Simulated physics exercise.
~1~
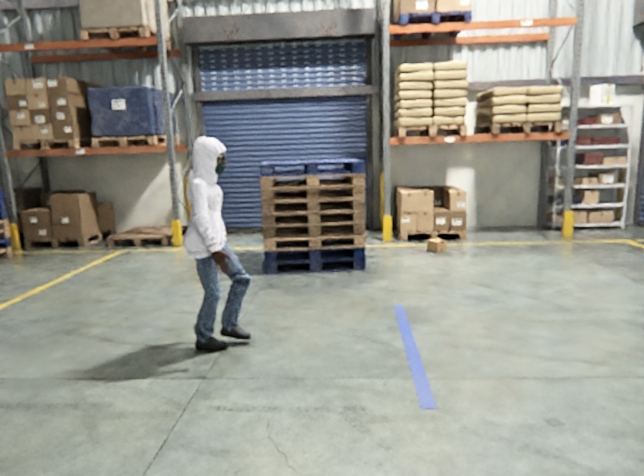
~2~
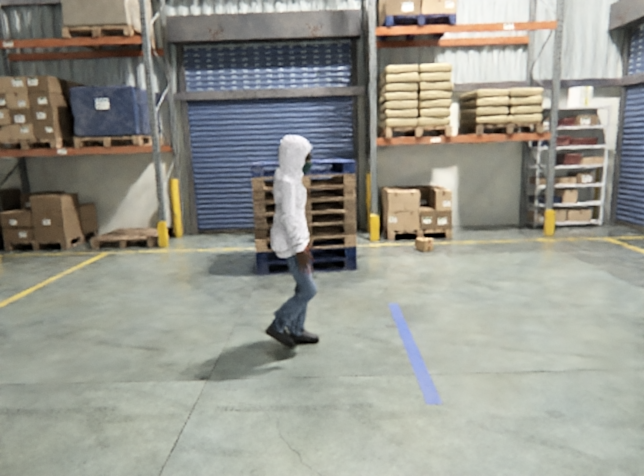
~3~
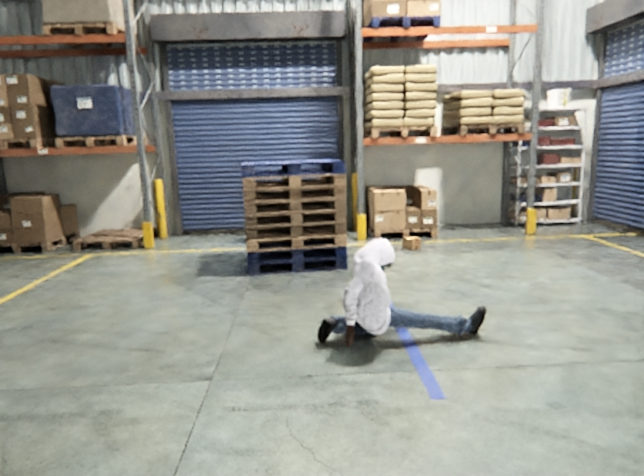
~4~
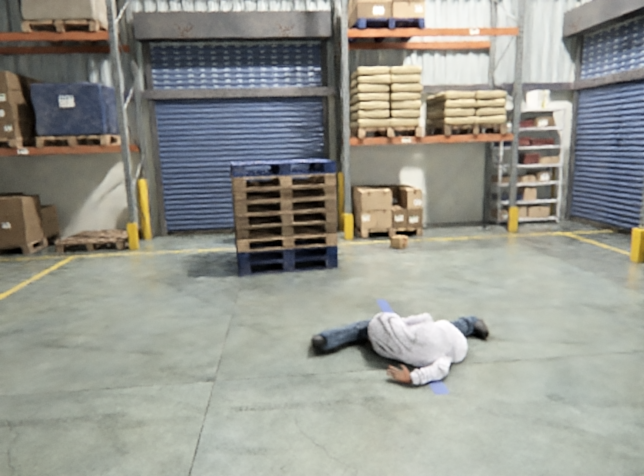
Warehouse floor with a person in a white hooded top walking right, collapsing into a split and ending sprawled over blue tape.
